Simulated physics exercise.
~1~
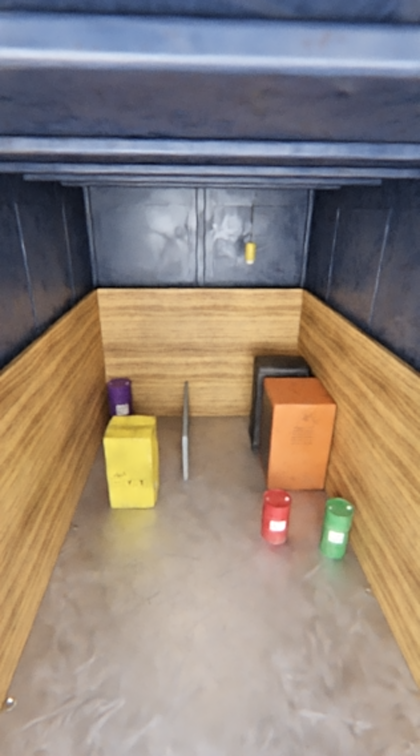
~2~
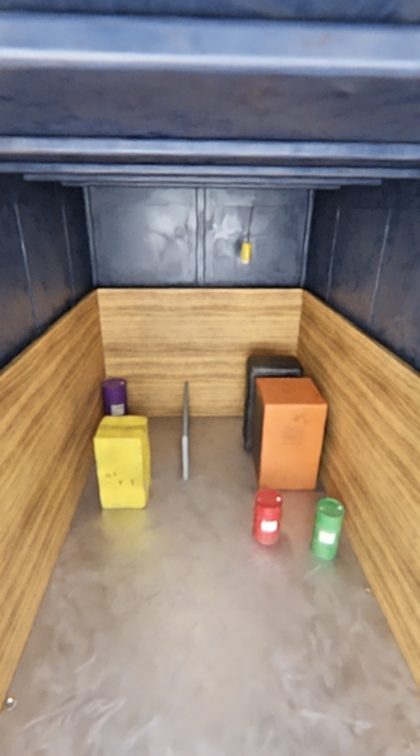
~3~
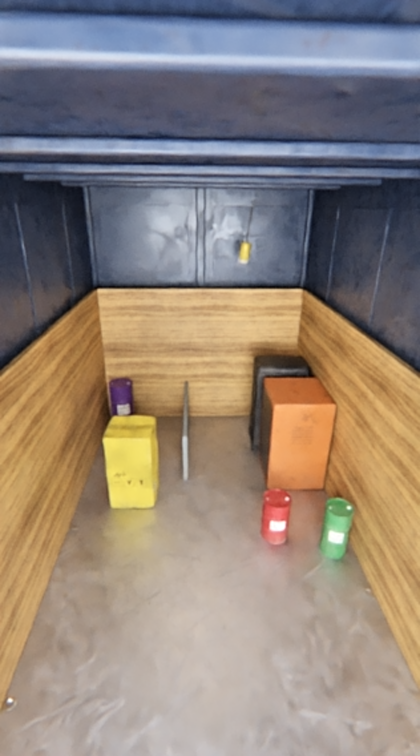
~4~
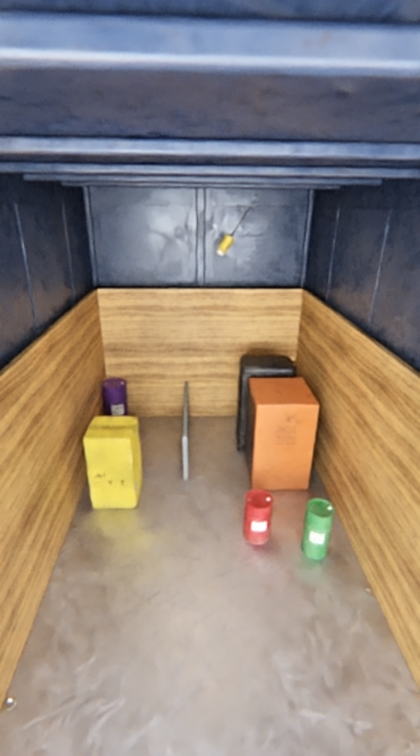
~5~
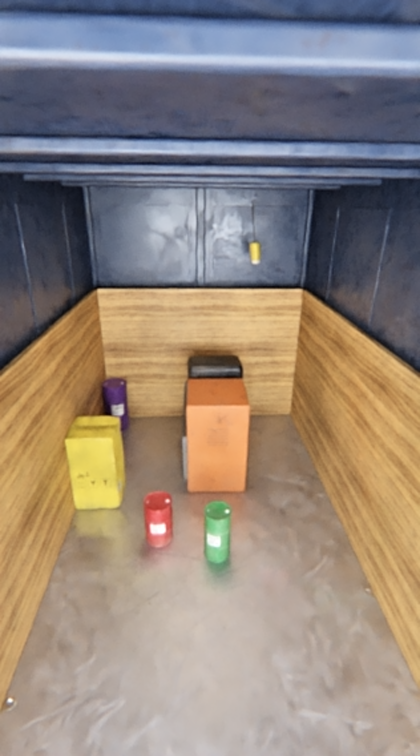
The yellow box, orange box, black case, red canister and green canister stand upright on the smooth floor of a van's wood-lined load bay, with a purple canister near the back left corner. They slip slightly to the left together, then slide back to the right. Next they shift left again, a little farther, while the small yellow lamp swings on its cord. Finally the orange box, black case, red canister and green canister slide well to the left, mostly hiding the thin grey board, while the yellow box moves less, ending by the left wall, all still upright.
